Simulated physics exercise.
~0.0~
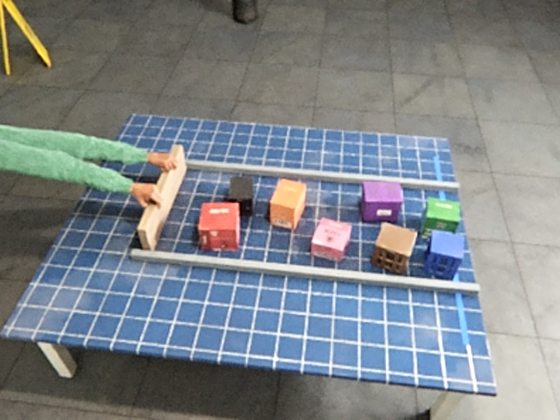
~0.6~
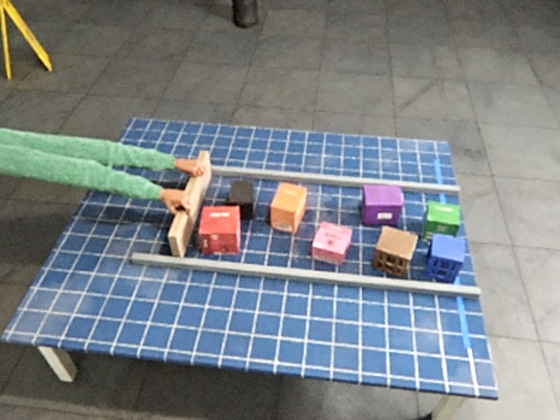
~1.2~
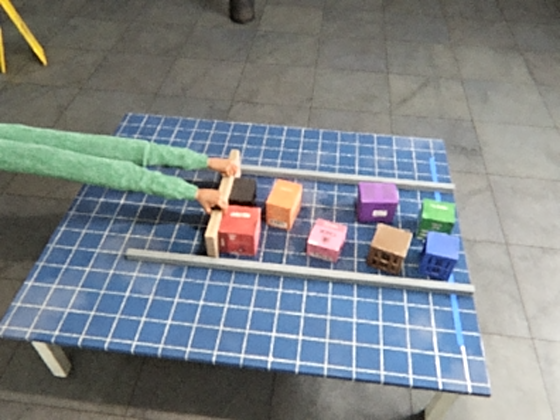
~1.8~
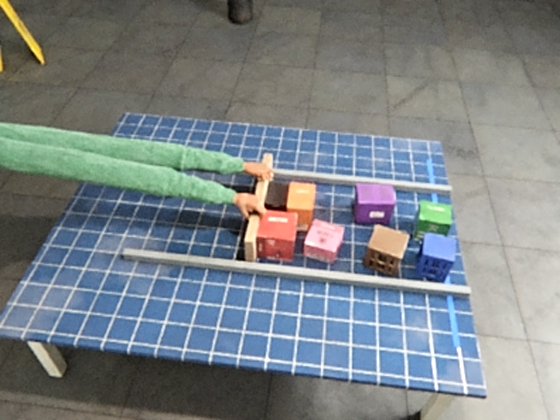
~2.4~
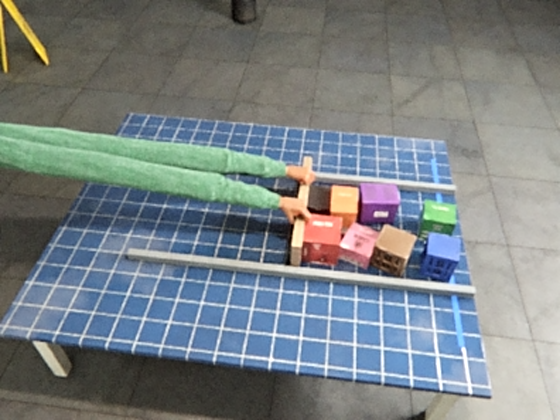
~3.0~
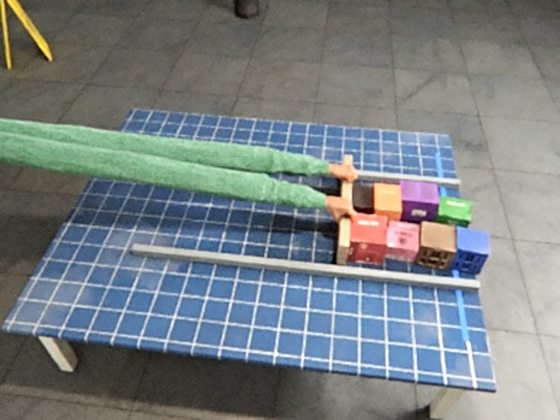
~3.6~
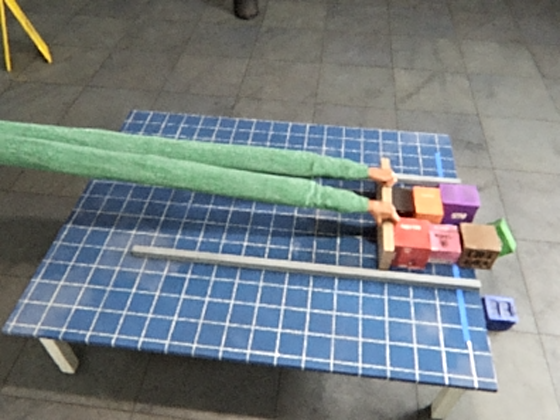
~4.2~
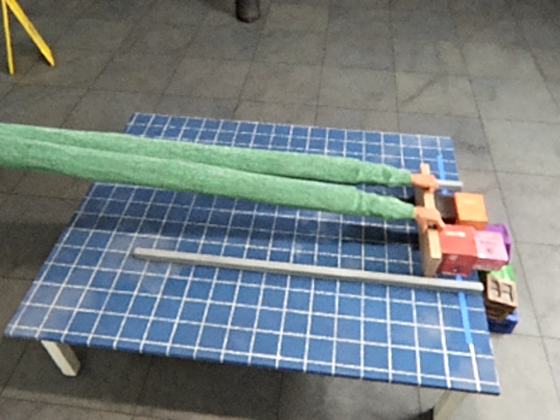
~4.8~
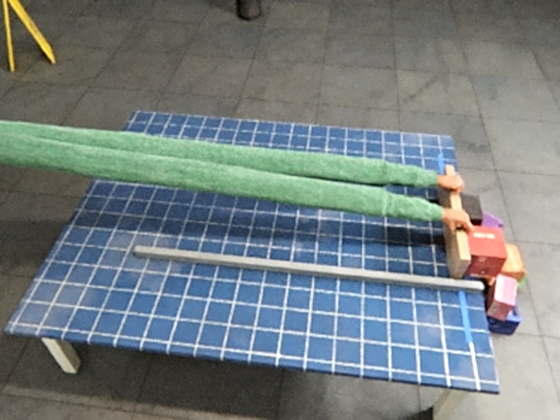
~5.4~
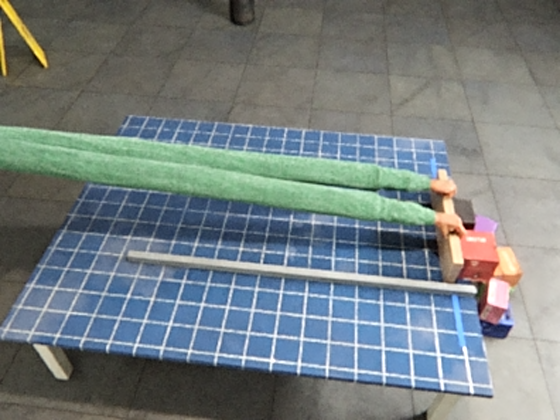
Wooden plank pushed right by green-sleeved arms, sweeping colourful boxes along a blue tiled table until most tumble off the edge.
